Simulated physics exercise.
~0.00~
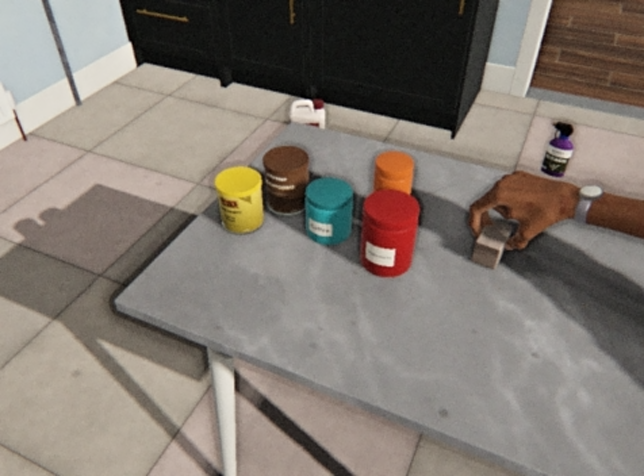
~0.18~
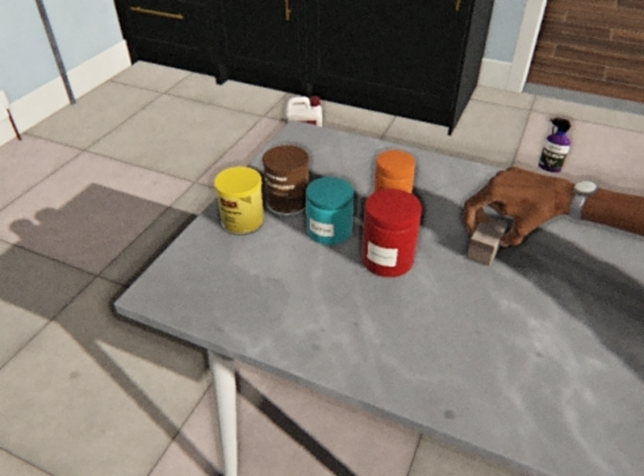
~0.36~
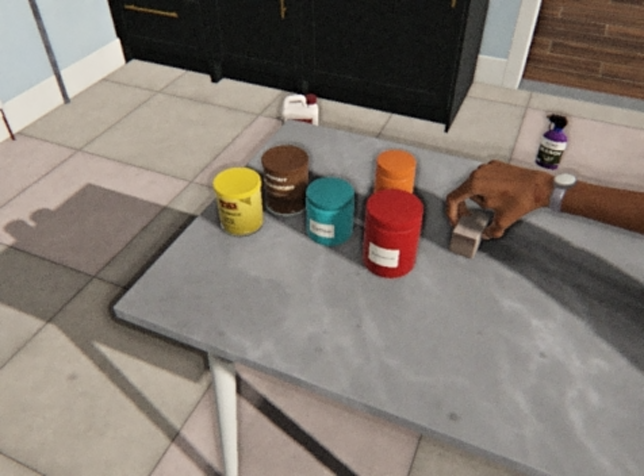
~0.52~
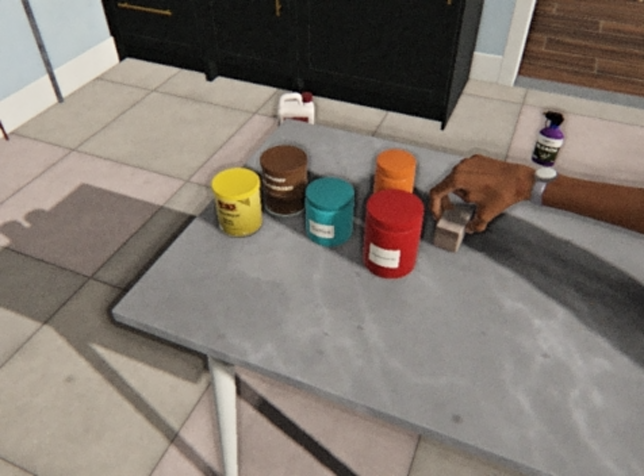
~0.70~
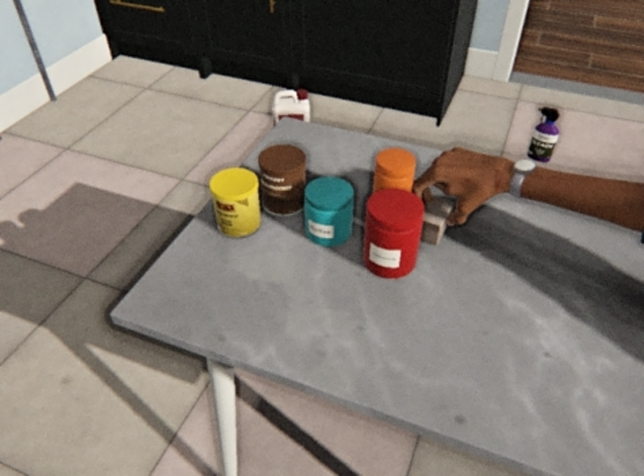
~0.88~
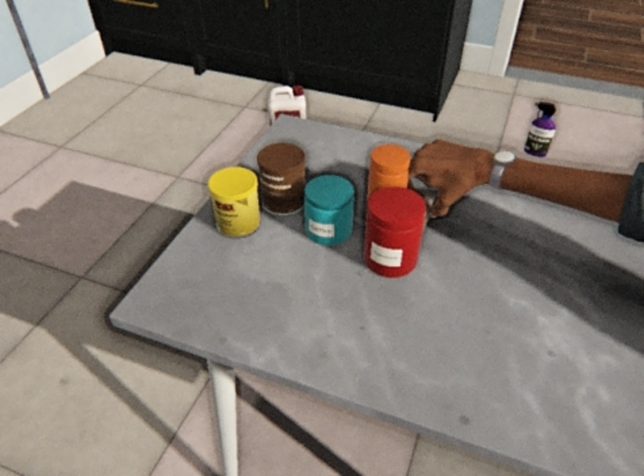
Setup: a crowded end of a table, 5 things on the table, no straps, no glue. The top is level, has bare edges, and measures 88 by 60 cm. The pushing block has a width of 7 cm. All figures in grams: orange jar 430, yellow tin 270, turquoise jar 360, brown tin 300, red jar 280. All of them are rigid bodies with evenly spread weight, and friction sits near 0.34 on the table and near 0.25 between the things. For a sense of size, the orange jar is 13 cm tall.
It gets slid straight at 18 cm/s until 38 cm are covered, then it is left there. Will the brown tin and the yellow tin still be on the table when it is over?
As I see it, brown tin - kept, yellow tin - kept.
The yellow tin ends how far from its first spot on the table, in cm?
About 1 cm.
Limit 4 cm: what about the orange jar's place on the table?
As for the orange jar, it gets displaced.
By 1.28 s, 21 cm of push; orange jar 8 cm from its spot.
By 1.68 s, 28 cm of push; brown tin 2 cm from its spot near (272, 179); orange jar 15 cm from its spot.
By 2.08 s, 35 cm of push; brown tin 3 cm from its spot near (263, 179); orange jar 23 cm from its spot.
When it is over (2.7 s), not toppled but over 4 cm from the start, orange jar and brown tin; the other 3 within 4 cm of the start. End places, in pixels of the last picture, brown tin near (254, 178), yellow tin near (229, 207).
